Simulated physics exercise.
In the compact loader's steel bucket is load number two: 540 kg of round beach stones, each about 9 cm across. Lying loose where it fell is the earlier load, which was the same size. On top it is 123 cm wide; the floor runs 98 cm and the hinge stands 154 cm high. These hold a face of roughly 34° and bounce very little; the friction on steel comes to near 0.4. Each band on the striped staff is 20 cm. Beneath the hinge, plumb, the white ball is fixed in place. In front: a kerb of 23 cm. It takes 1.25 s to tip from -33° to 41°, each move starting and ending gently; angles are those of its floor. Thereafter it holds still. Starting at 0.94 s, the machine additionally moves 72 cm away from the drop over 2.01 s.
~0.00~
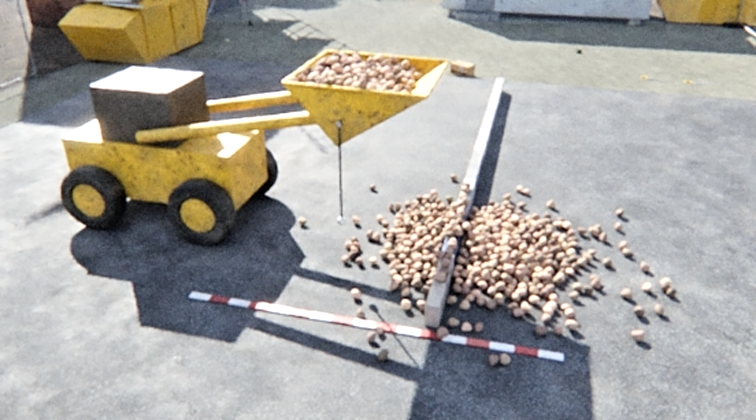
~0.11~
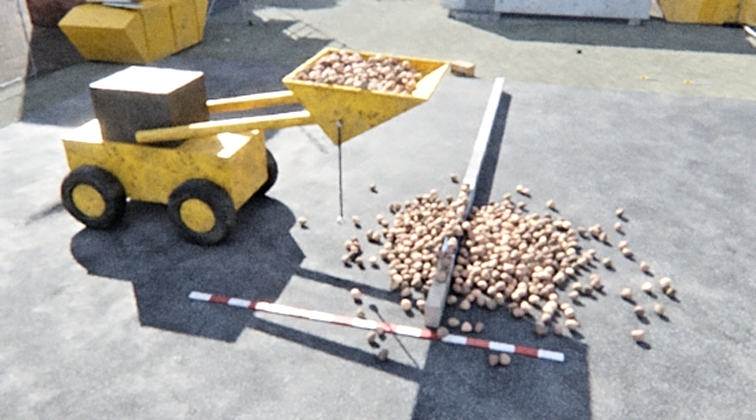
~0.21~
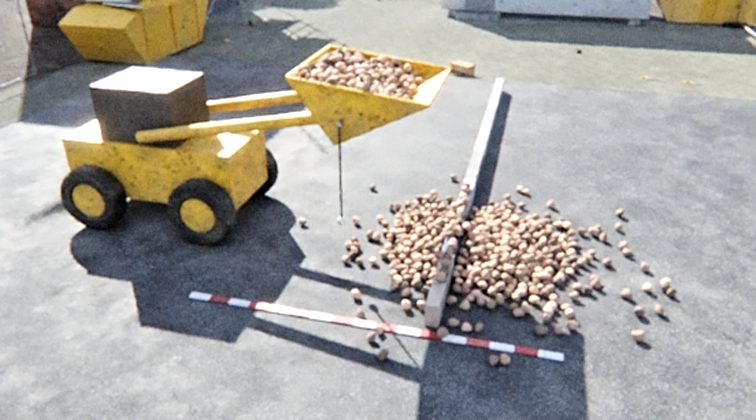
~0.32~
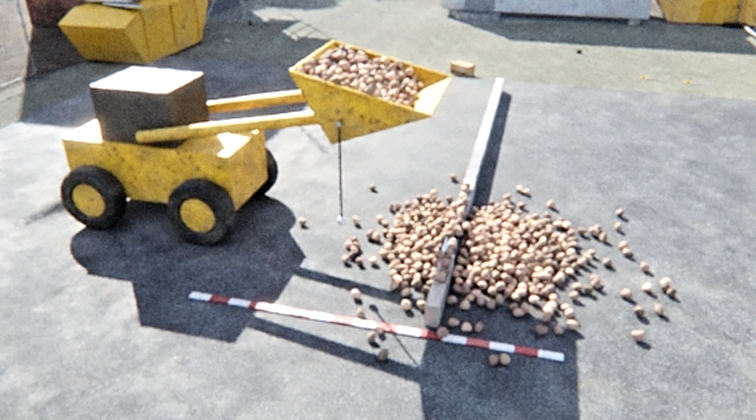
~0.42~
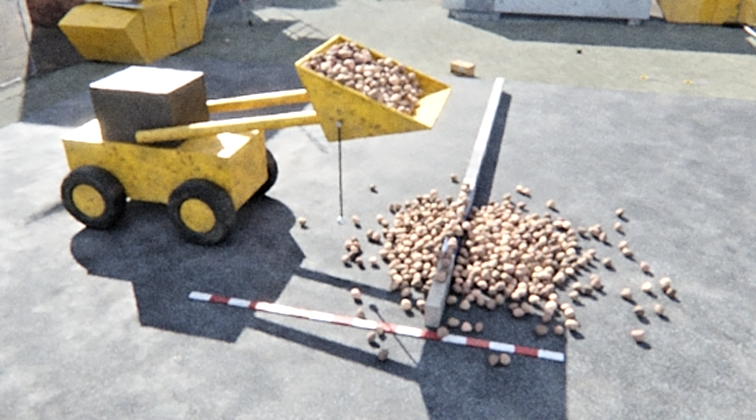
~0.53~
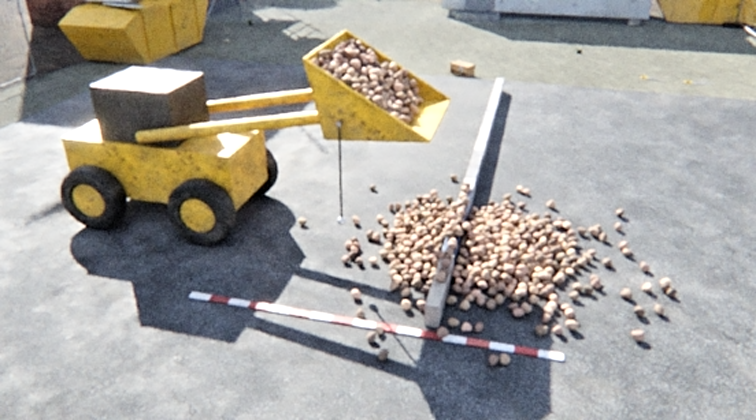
A small yellow loader held its bucket of brownish stones above the ground and slowly tilted it forward, the stones shifting inside, while a loose pile lay still on both sides of a kerb.
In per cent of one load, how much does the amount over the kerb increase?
About 27 per cent.
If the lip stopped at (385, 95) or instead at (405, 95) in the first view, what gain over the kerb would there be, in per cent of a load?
First some 5, then 10 per cent.
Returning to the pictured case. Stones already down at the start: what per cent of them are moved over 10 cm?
Estimate: 20 %, roughly.
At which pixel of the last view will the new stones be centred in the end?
I'd put their centre close to (429, 235).
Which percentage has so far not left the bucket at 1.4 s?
Estimate: 35 % remaining inside, roughly.
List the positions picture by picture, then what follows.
In the first picture, the bucket is at -33°, its lip at (427, 97); the top of the load is at (348, 63). The earlier load is highest near (452, 227), 29 cm above ground level, 39 % on this side of the kerb, 60 % over the kerb.
In the second picture, the bucket is at -31°, its lip at (427, 100); the top of the load is at (343, 63); the stones move at 0.1 m/s on average.
The third picture shows lip at (429, 106), floor tilted -27°, highest stones at (339, 60); the stones move at 0.2 m/s on average.
The fourth picture shows lip at (431, 116), floor tilted -21°, highest stones at (338, 57); the stones move at 0.3 m/s on average.
In the fifth picture, the bucket is at -13°, its lip at (431, 129); the top of the load is at (339, 53); the stones move at 0.3 m/s on average.
The sixth picture shows lip at (429, 142), floor tilted -4°, highest stones at (346, 49); the stones move at 0.4 m/s on average.
After 0.9 s the floor is at 30°; in per cent of one load, 99 in the bucket, 40 on this side of the kerb, 60 over the kerb; the foremost stones are at (651, 279).
After 1.4 s the floor is at 41°; in per cent of one load, 37 in the bucket, 100 on this side of the kerb, 62 over the kerb; the foremost stones are at (651, 279).
After 3.4 s the floor is at 41°; in per cent of one load, 0 in the bucket, 112 on this side of the kerb, 87 over the kerb; the foremost stones are at (651, 279).
After 6.2 s the floor is at 41°; in per cent of one load, 0 in the bucket, 112 on this side of the kerb, 87 over the kerb; the foremost stones are at (651, 279). Net gain over the kerb, 27.
